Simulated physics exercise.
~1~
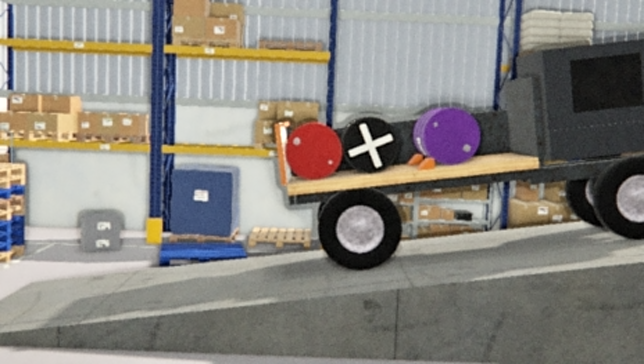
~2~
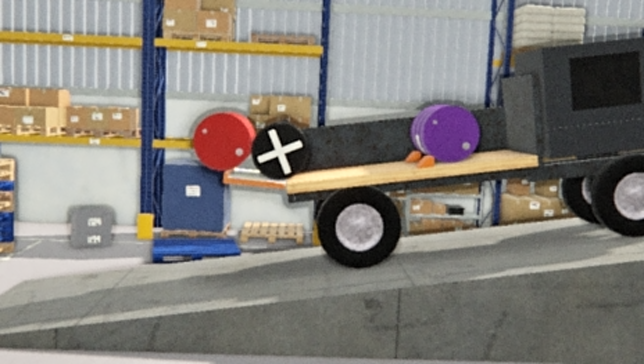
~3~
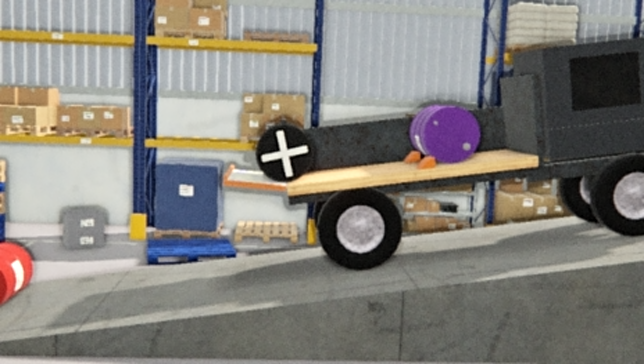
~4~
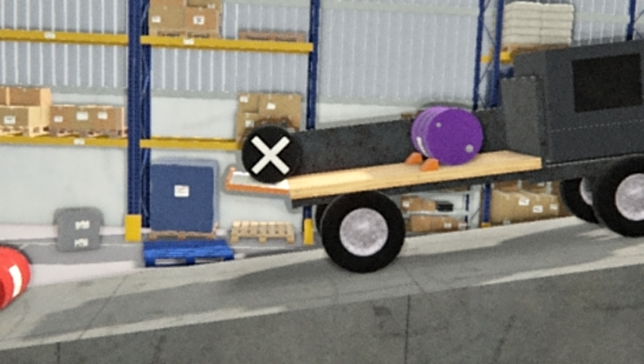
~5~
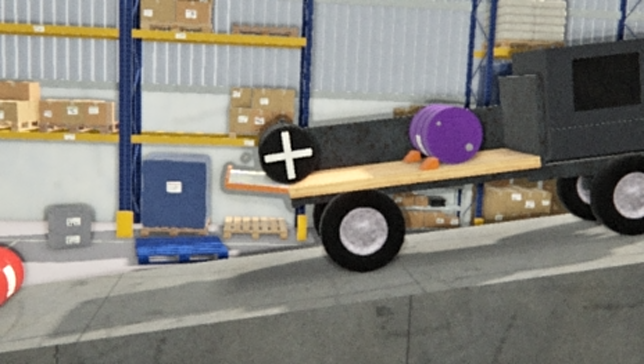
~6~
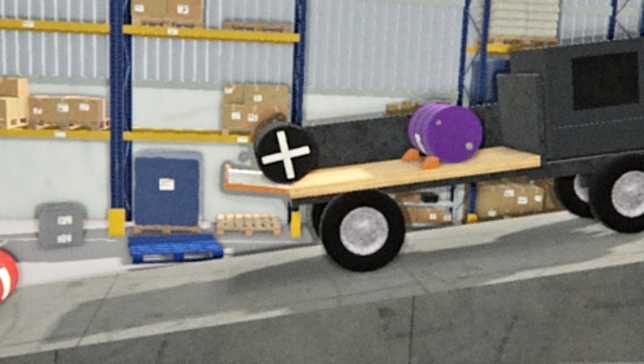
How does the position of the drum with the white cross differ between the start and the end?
At first it sat on the truck bed between the red and purple drums. By the end it was further left, at the rear end of the bed by the lowered tailgate, with a wide gap between it and the purple drum.
